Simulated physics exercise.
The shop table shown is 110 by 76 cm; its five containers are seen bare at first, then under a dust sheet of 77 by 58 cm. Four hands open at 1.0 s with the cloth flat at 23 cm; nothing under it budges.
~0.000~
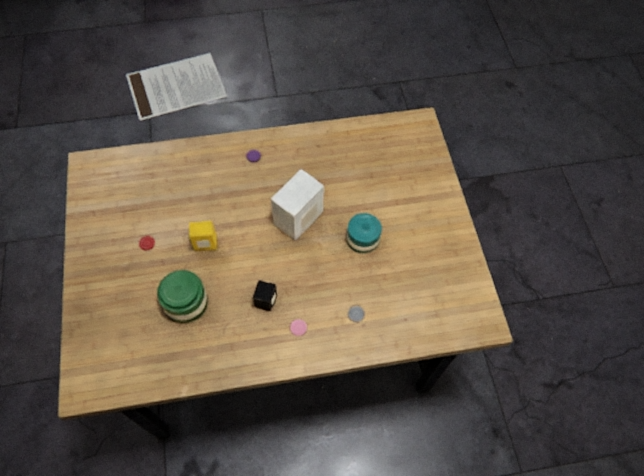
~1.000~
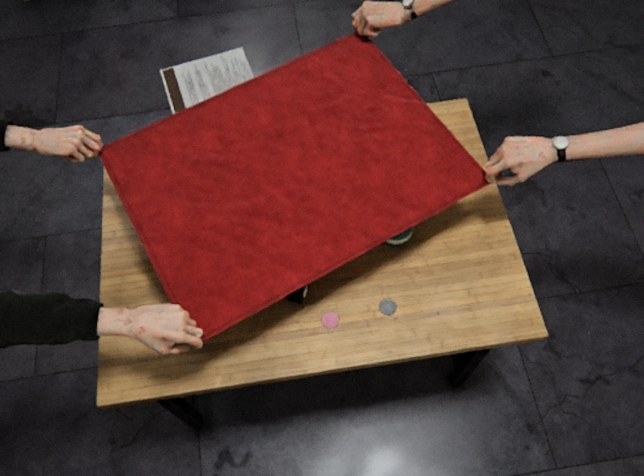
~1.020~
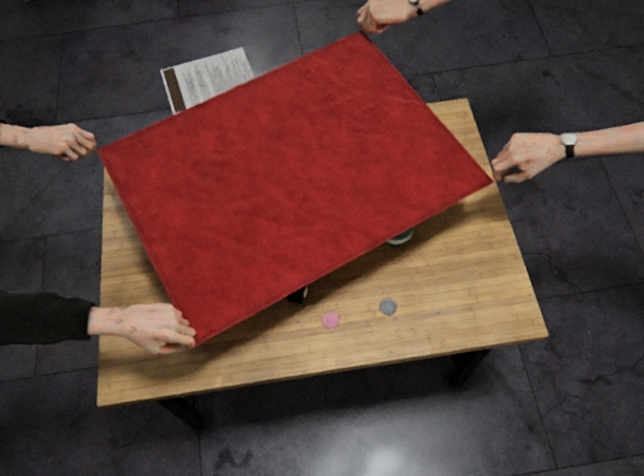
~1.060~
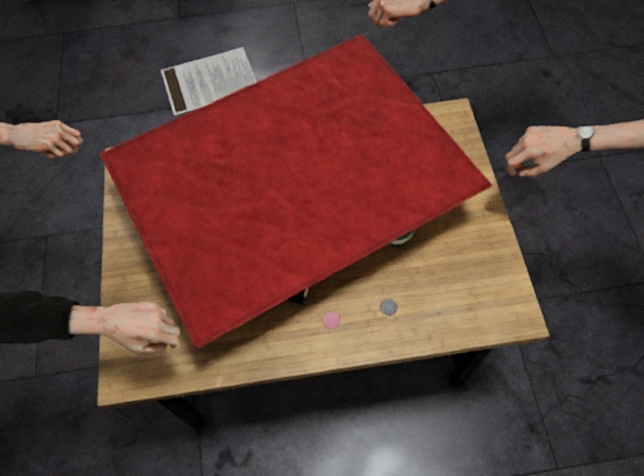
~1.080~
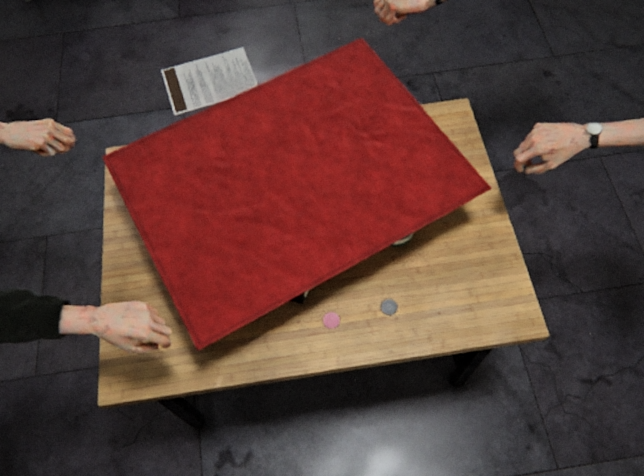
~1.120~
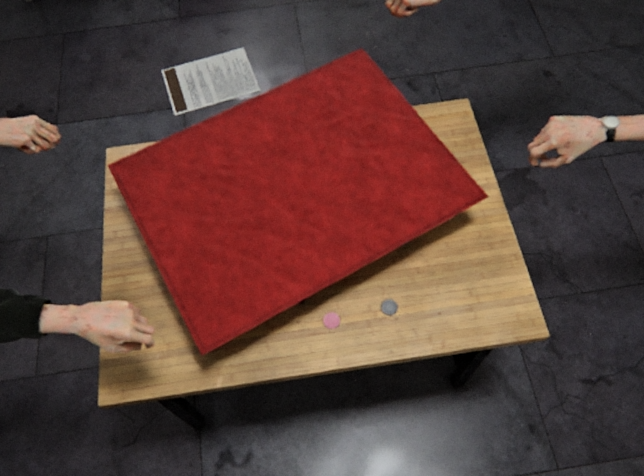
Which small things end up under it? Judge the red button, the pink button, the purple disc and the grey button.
In order: The red button ends under the cloth; the pink button still shows; the purple disc vanishes under it; the grey button stays uncovered.
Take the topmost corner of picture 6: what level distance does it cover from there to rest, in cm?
Some 8 cm.
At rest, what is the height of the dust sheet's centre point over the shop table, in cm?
About 12 cm.
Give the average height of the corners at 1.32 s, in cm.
Some 0 cm up.
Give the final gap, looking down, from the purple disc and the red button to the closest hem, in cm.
Roughly 5 cm, 7 cm.
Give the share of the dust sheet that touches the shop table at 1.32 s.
About 30 %.
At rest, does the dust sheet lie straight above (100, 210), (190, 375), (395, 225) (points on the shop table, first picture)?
The first still shows; the second remains in the open; the third ends under the cloth.
By 1.3 s, 30 % of it is down, spanning 85 by 70 cm, above purple disc, red button.
By 1.5 s, 30 % of it is down, spanning 85 by 70 cm, above purple disc, red button.
By 1.7 s, 30 % of it is down, spanning 85 by 68 cm, above purple disc, red button.
By 1.9 s, 30 % of it is down, spanning 84 by 69 cm, above purple disc, red button.
By 2.7 s, 30 % of it is down, spanning 84 by 69 cm, above purple disc, red button.
